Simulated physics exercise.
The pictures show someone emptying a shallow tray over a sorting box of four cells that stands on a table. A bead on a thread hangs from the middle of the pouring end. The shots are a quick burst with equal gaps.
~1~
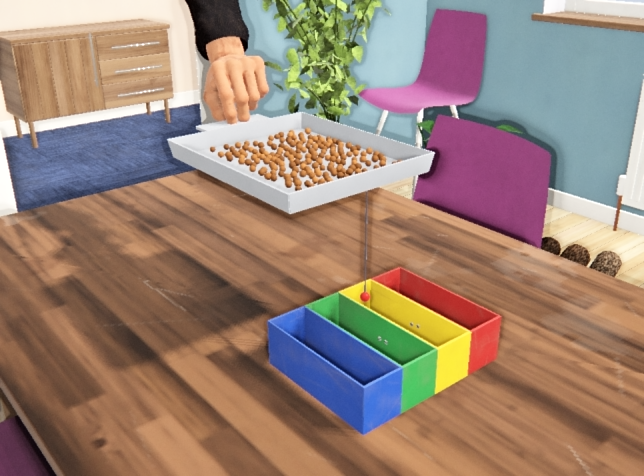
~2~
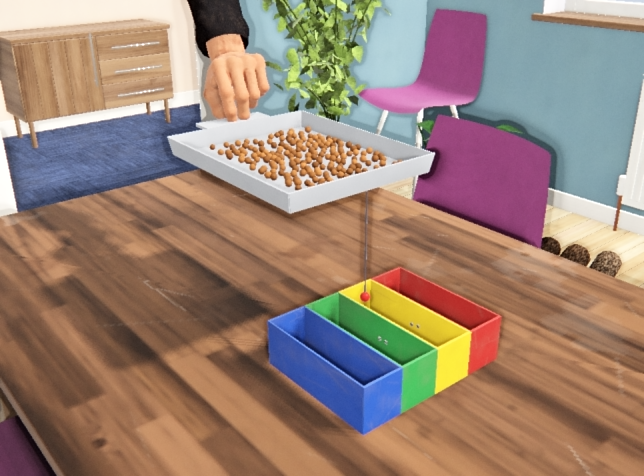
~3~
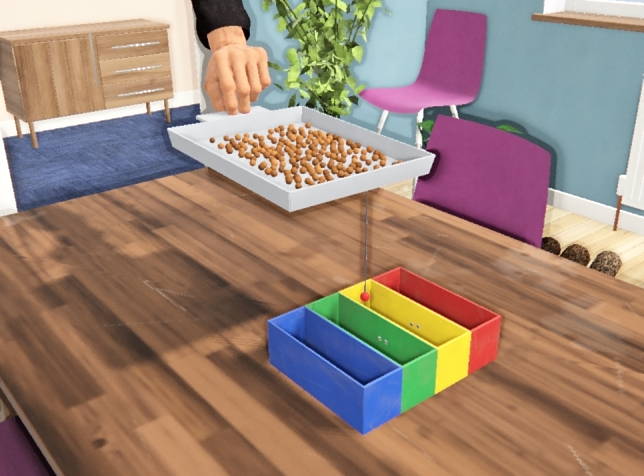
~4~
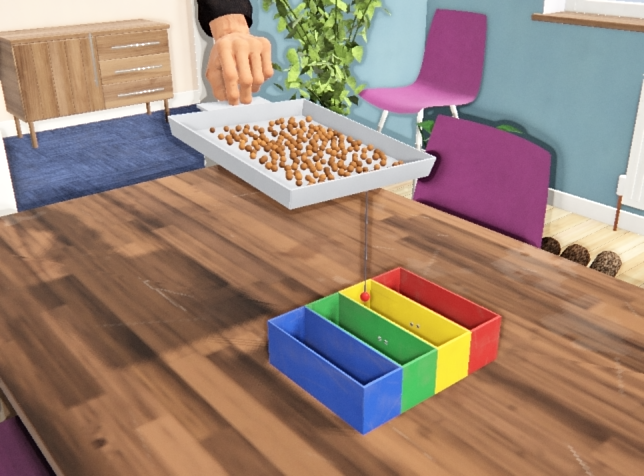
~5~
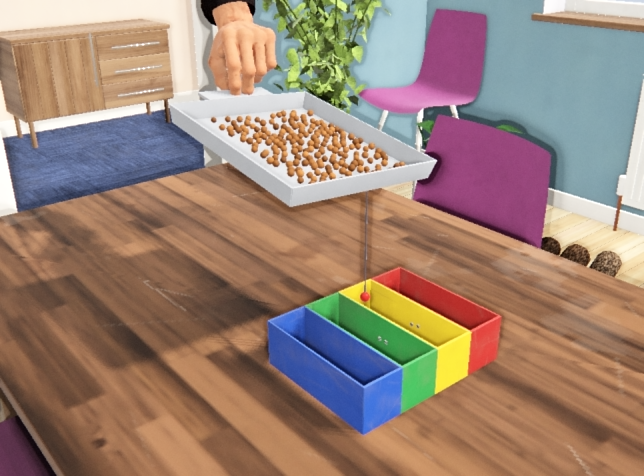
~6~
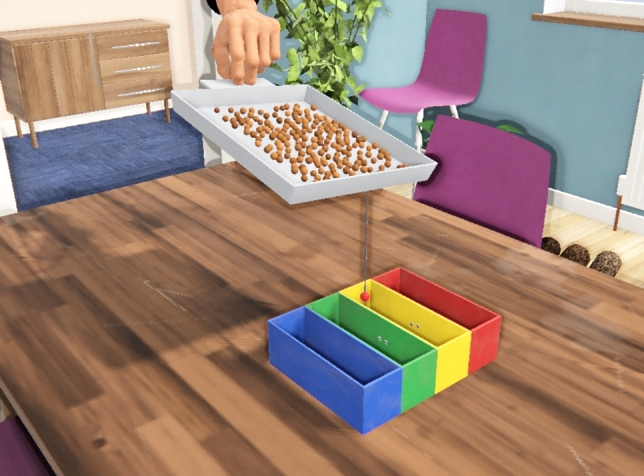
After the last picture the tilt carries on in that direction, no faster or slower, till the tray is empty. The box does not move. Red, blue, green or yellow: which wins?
The red one ends fullest.
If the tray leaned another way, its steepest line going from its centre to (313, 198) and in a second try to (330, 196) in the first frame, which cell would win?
In turn: The blue cell; the blue one.
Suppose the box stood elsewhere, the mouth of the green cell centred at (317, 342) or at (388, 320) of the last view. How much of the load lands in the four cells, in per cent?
In turn 0 and 100 in a hundred.
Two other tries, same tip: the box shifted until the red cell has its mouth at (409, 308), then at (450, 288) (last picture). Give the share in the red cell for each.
Near 10 % and 60 %.
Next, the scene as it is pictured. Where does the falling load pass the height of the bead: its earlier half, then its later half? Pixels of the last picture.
Around (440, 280) and then (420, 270).
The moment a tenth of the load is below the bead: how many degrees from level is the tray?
At some 90 degrees.
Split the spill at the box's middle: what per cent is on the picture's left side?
Roughly 0 in a hundred.
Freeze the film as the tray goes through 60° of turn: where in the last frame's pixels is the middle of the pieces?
Near (387, 153).
Shortly afterwards, tray tipped steeply; all but a few on the tray; only a few falling or outside the box.
Next, tray tipped right over; a little on the tray; near half in the red cell; a little in the yellow cell; near a quarter falling or outside the box.
Some moments later, tray tipped past a quarter turn; the bulk in the red cell; a little in the yellow cell; near a quarter falling or outside the box.
In the end, tray tipped past a quarter turn; the bulk in the red cell; a little in the yellow cell; none at all in the blue cell; none at all in the green cell; near a quarter outside the box.
